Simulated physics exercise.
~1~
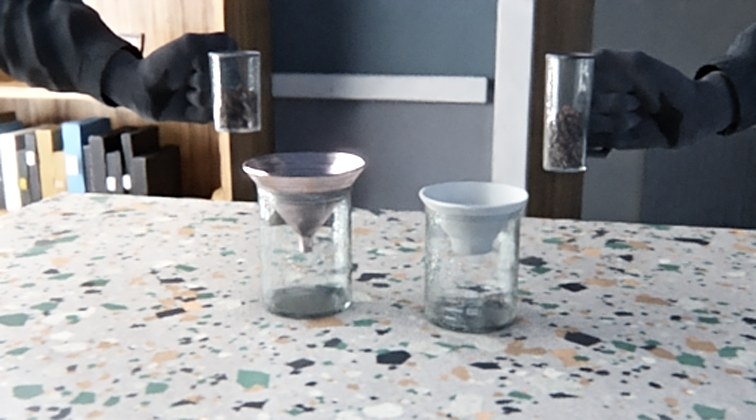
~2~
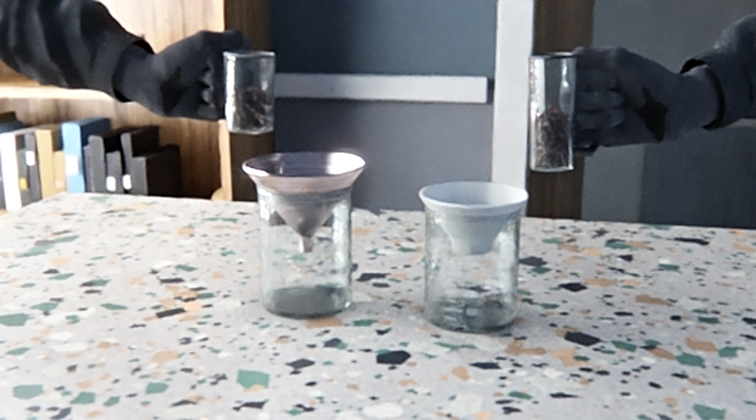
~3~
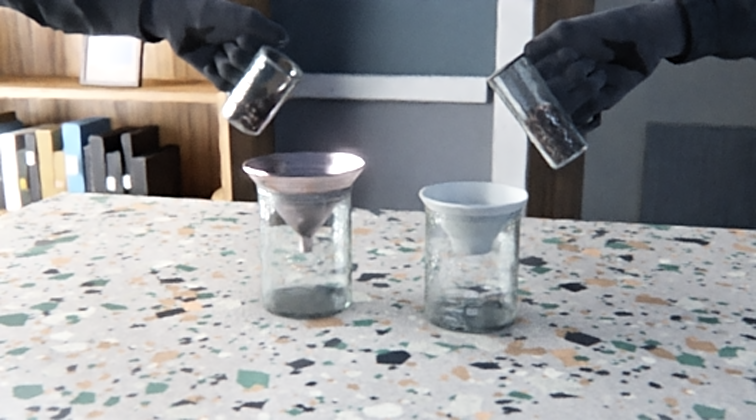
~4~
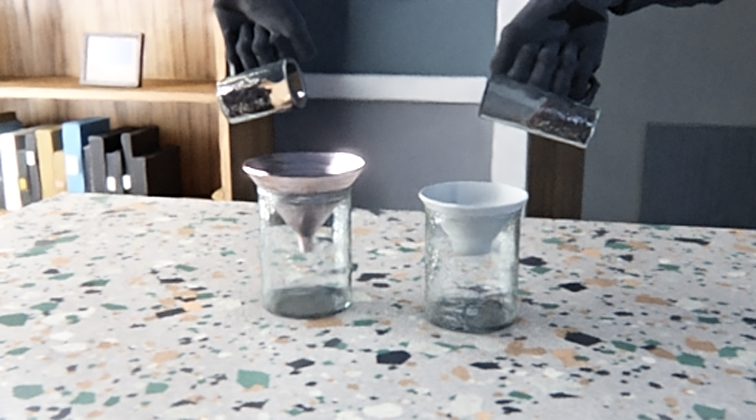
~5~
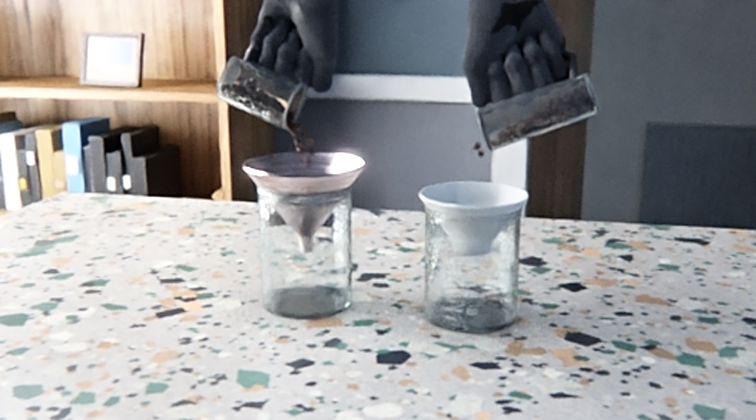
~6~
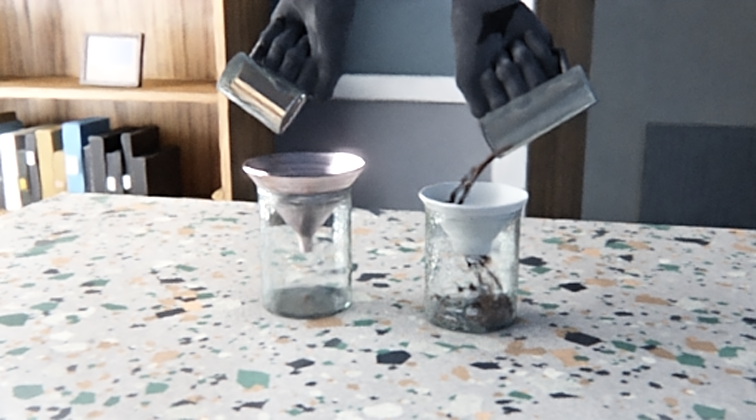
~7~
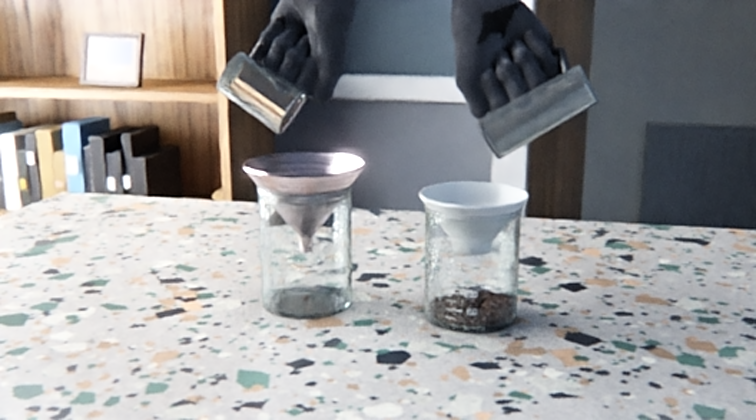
Two dark-gloved hands hold clear cups of dark brown bits above two funnels set in glass jars on a pale speckled terrazzo table, seen from the front and slightly above. The left funnel is purplish and metallic, the right one pale blue-grey, with a wooden bookshelf behind at left. The hands move inward and tilt the cups over the funnels. The left cup begins spilling first, then the right one streams its bits through into the jar. Finally both cups hang tipped and emptied, with a dark heap in the right jar and almost nothing in the left, its load held in the funnel.
